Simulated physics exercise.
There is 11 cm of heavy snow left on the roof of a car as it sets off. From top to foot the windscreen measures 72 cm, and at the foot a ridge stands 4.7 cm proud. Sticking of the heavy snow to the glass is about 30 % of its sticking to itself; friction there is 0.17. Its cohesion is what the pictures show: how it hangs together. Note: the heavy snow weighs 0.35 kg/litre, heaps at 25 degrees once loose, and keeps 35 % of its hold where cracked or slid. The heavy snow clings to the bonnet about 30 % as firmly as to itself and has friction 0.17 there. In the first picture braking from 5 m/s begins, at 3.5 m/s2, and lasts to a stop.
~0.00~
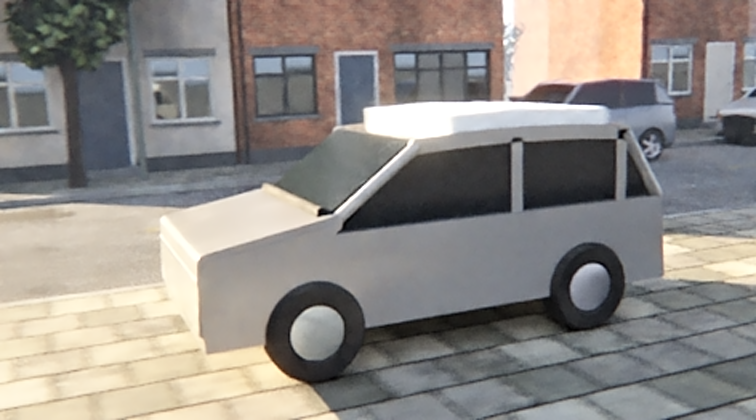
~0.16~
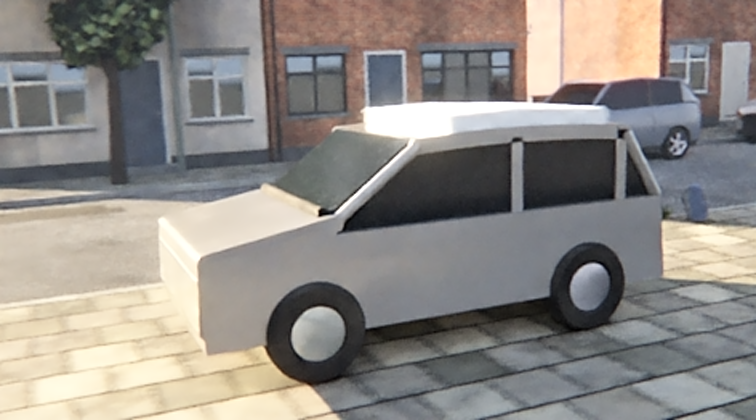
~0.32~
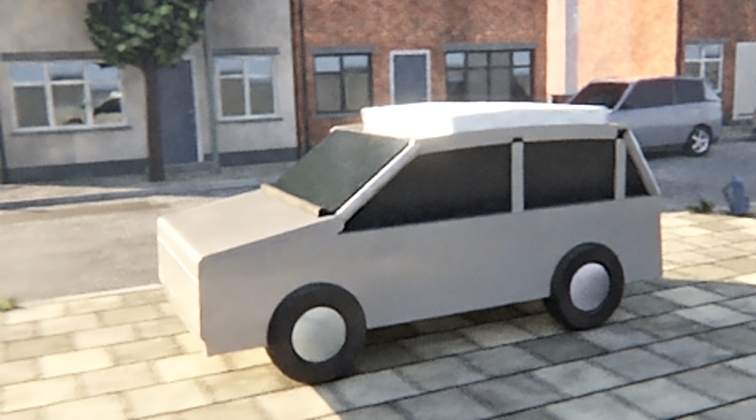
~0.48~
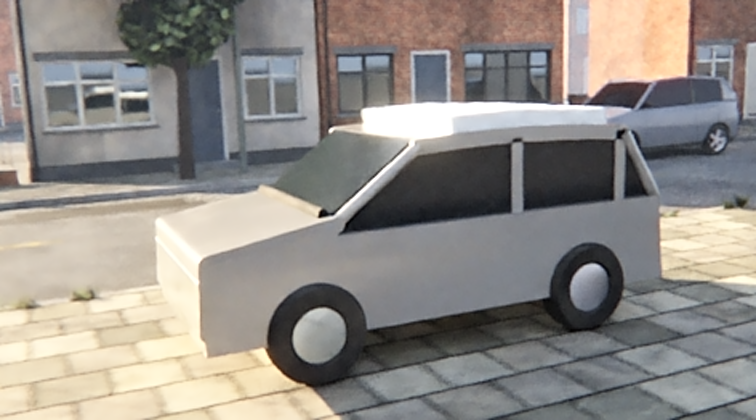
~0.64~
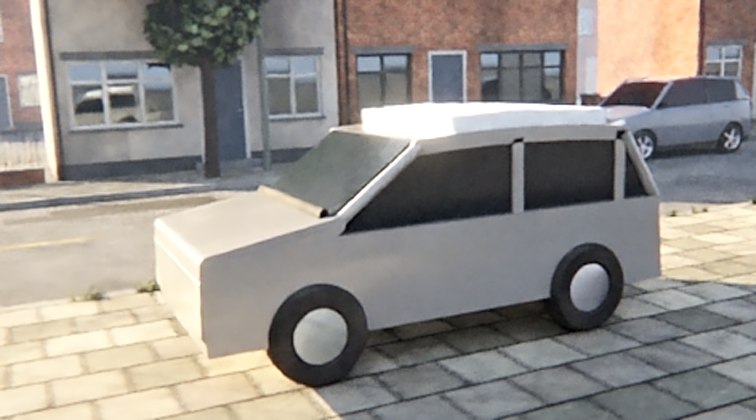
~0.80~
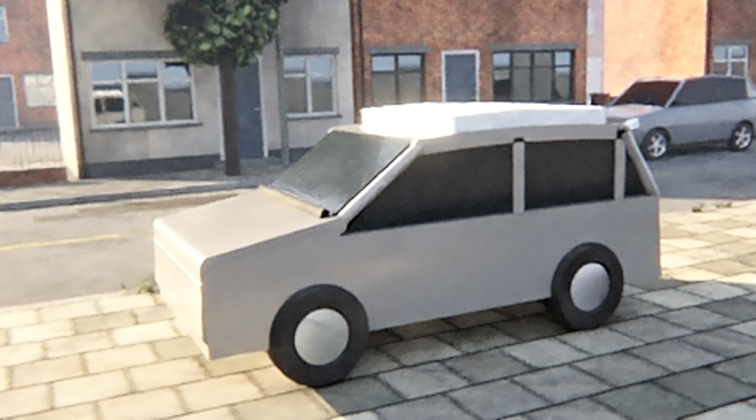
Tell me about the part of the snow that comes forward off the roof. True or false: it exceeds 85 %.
False.
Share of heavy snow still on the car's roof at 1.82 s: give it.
Close to 100 percent.
By 1.27 s, all of the snow is on the roof, none on the glass, none on the bonnet and none has gone off the nose.
By 1.82 s, all of the snow is on the roof, none on the glass, none on the bonnet and none has gone off the nose.
By 2.38 s, all of the snow is on the roof, none on the glass, none on the bonnet and none has gone off the nose.
By 2.93 s, all of the snow is on the roof, none on the glass, none on the bonnet and none has gone off the nose.
By 3.03 s, at the end, all of the snow is on the roof, none on the glass, none on the bonnet and none has gone off the nose.
